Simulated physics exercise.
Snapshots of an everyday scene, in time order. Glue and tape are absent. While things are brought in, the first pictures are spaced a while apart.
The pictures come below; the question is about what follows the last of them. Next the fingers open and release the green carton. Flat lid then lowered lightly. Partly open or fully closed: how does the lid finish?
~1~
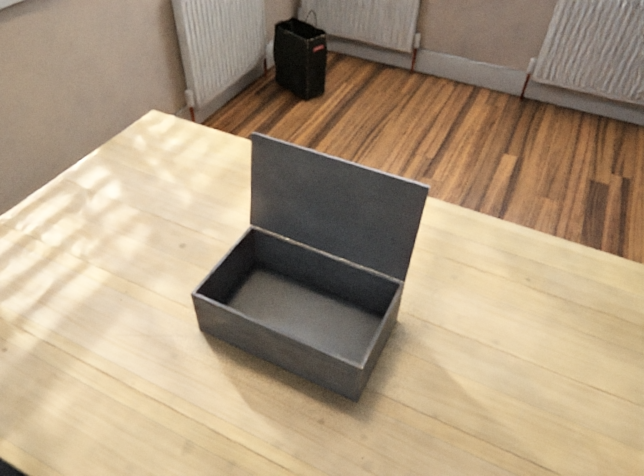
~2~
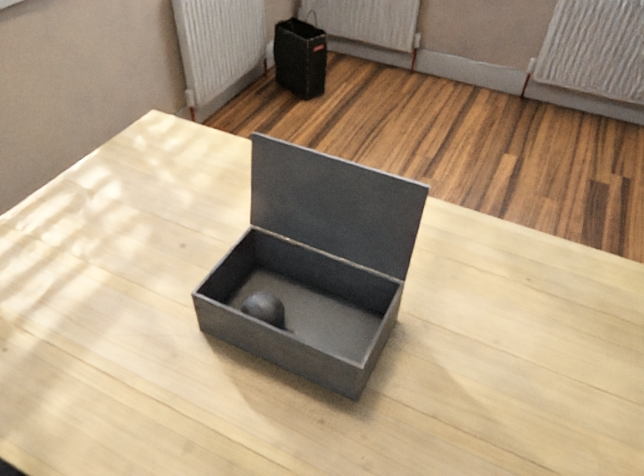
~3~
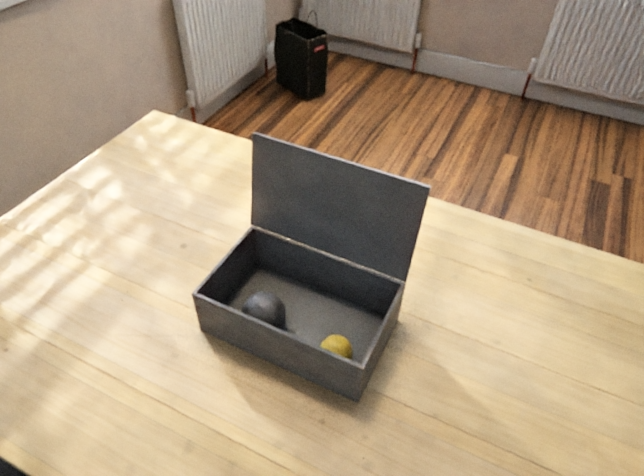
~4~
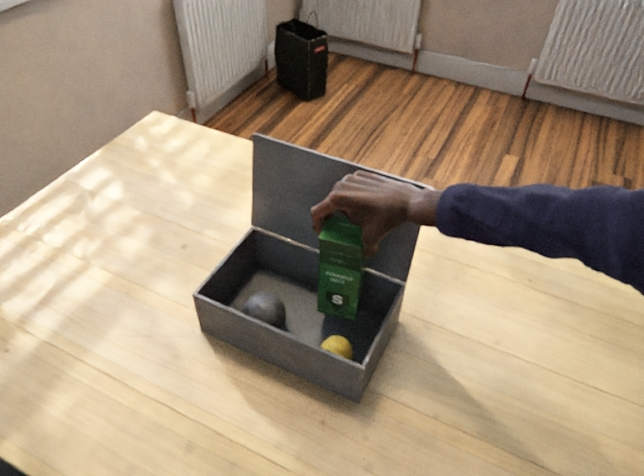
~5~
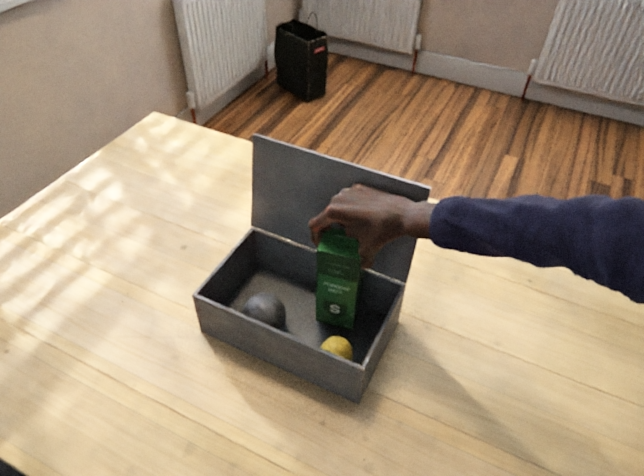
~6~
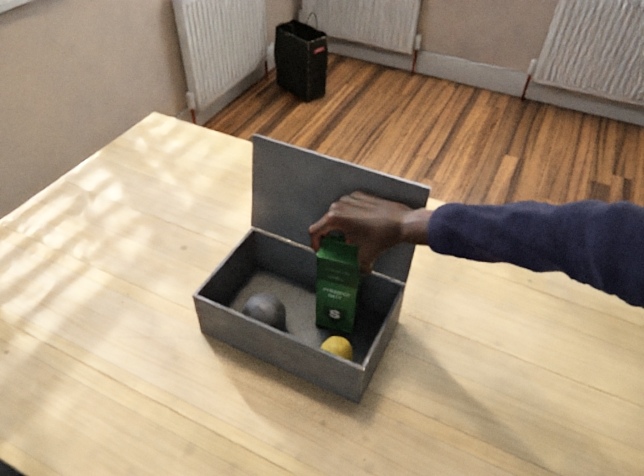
Partly open.
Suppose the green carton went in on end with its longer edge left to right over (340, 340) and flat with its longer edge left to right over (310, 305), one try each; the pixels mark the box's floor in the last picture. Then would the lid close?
On the first go the lid remains open a bit, and on the second go it settles shut.
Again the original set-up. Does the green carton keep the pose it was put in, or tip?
Simply put, the green carton gets tilted.
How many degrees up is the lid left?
Near 20° up from the rim.
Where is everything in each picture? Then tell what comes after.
In the first frame, the last thing is not in view yet.
In the second frame, the last thing is not in view yet.
In the third frame, the last thing is not in view yet.
The fourth frame shows still above its spot; green carton (343, 270).
The fifth frame shows still above its spot; green carton (340, 281).
The sixth frame shows in place under the hand; green carton (340, 286).
Then, 1.30 s later than the last frame, lid 79° above the rim.
Then, 1.80 s later than the last frame, lid 46° above the rim; green carton tilted by 22° near (333, 302).
Then, 2.00 s later than the last frame, lid 23° above the rim; green carton tilted by 52° near (330, 321).
Then, 3.90 s later than the last frame, lid 21° above the rim; green carton tilted by 54° near (331, 318).
When it is over, lid 20° above the rim; lying over in the box, green carton; the other 2 as before. End places, in pixels of the last picture, green carton near (335, 316).
